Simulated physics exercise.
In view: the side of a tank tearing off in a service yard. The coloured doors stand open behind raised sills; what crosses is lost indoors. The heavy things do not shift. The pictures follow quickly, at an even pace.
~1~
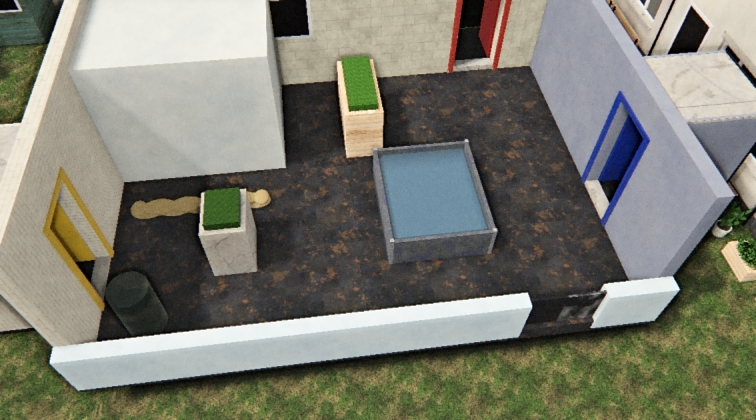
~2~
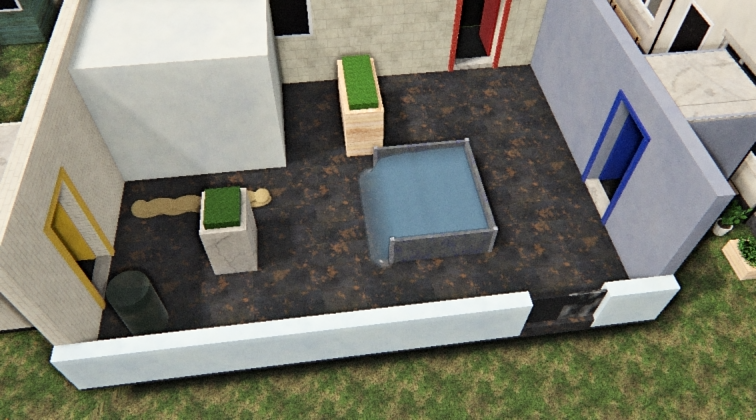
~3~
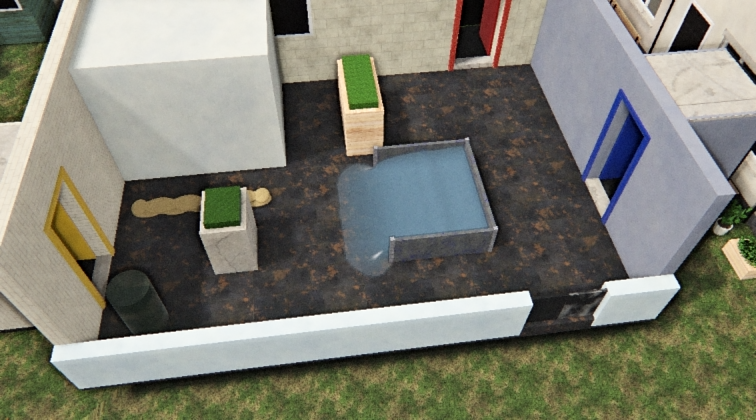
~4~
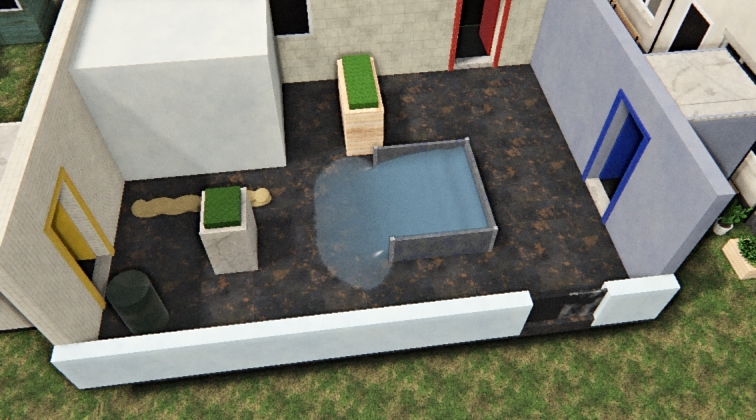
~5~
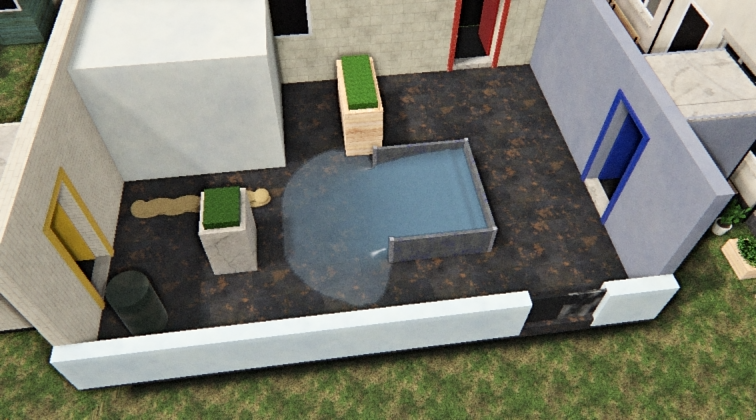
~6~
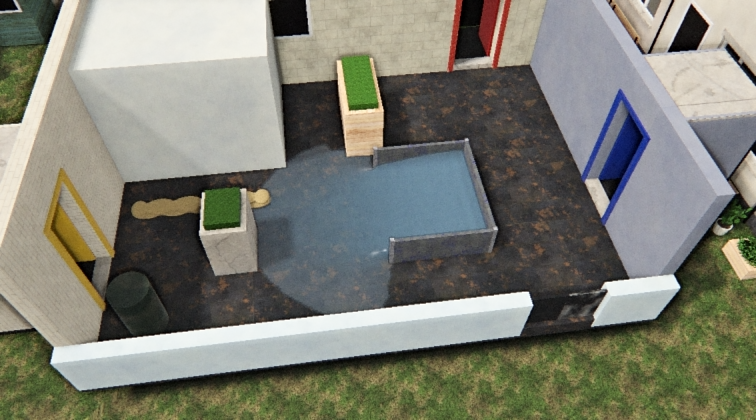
We see a walled yard with an open tank of water, grass-topped planters and coloured doors; the tank's left side gives way, and water pours out, spreading leftward across the dark floor in a widening, rounded sheet.
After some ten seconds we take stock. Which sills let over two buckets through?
One by one: The red door admits no more than that; the blue door admits no more than that; the yellow door lets in a lot.
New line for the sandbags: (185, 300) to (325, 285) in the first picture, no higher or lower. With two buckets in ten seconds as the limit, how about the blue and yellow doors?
One by one: The blue door is under, the yellow door lets more in.
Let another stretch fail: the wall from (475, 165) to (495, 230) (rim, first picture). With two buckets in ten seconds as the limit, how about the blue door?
One by one: The blue one lets more in.
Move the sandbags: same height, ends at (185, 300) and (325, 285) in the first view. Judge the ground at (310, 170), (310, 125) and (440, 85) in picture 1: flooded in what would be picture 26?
One after the other: Under water, covered, not flooded.
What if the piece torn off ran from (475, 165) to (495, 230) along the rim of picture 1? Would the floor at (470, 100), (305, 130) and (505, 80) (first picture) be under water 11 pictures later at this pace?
One after the other: Free of water, dry, free of water.
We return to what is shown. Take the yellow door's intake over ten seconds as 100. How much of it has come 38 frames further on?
I make it 70 per cent.
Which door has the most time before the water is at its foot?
The blue door.
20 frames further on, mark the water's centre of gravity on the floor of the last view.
Roughly at (263, 236).
A moment on, water covers 30 % of the floor; the red door not reached, the blue door not reached, the yellow door not reached.
Next, water covers 40 % of the floor; the red door not reached, the blue door not reached, the yellow door wet at the sill, nothing in.
Then, water covers 45 % of the floor; the red door not reached, the blue door not reached, the yellow door under two buckets in.
Later, water covers 60 % of the floor; the red door not reached, the blue door not reached, the yellow door far over two buckets in.
In the end, water covers 75 % of the floor; the red door wet at the sill, nothing in, the blue door wet at the sill, nothing in, the yellow door far over two buckets in.
